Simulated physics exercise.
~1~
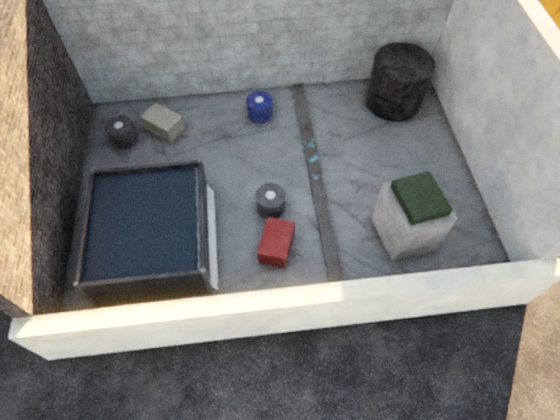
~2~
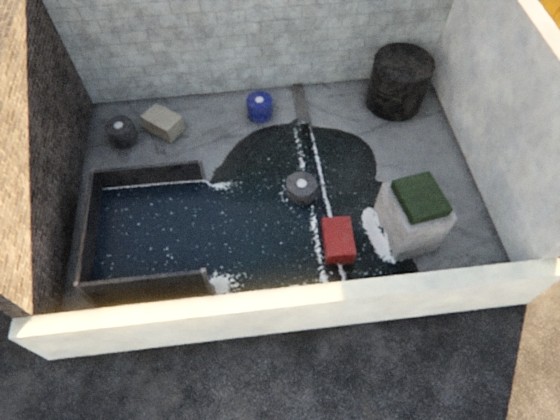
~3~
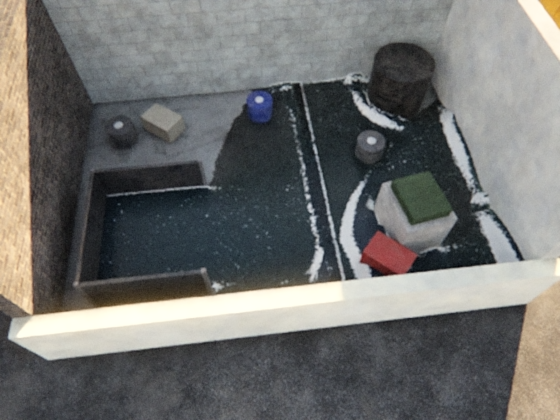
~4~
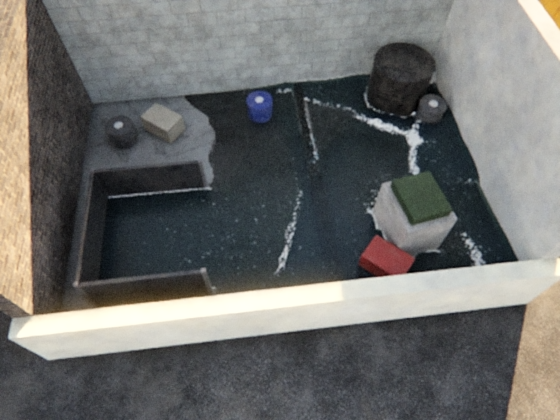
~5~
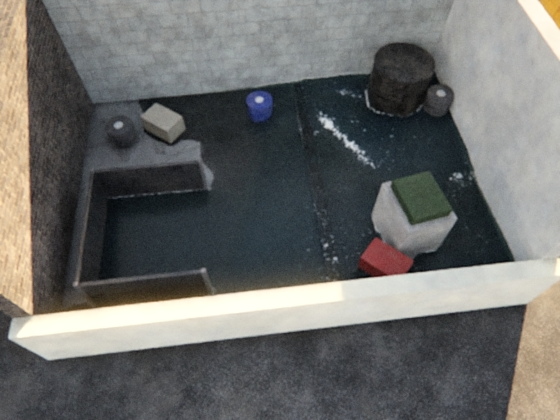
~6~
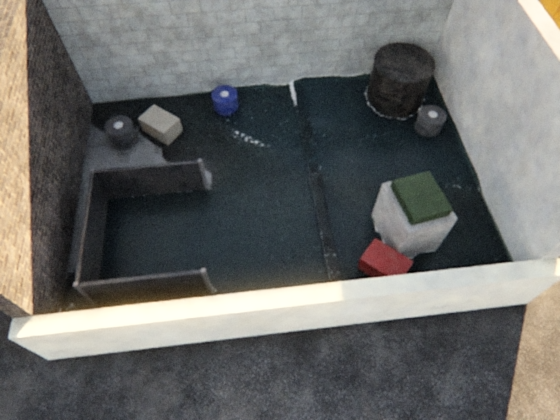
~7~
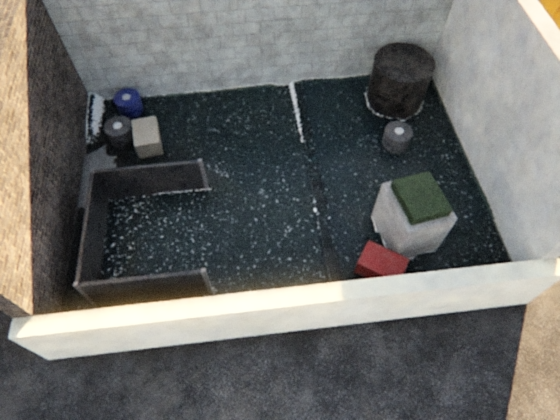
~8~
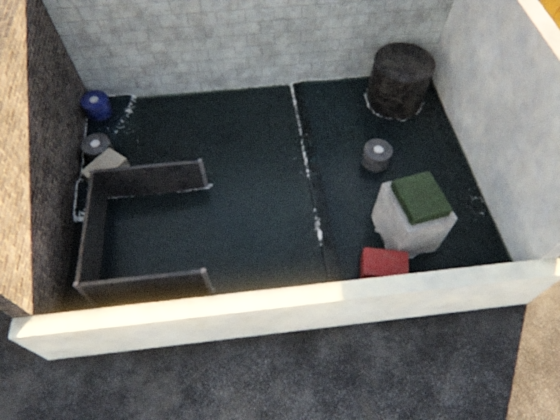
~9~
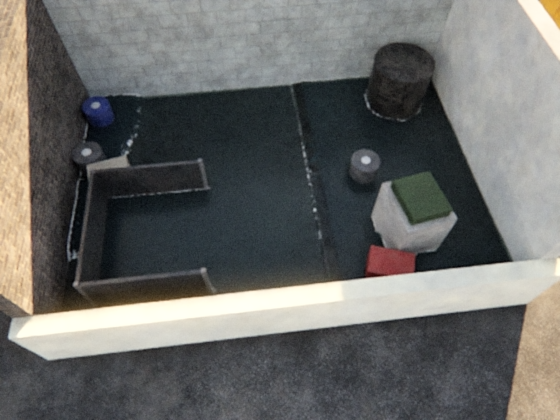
Water spilling from an open tank across a walled yard, carrying a red crate and grey tub right, then blue tub left.
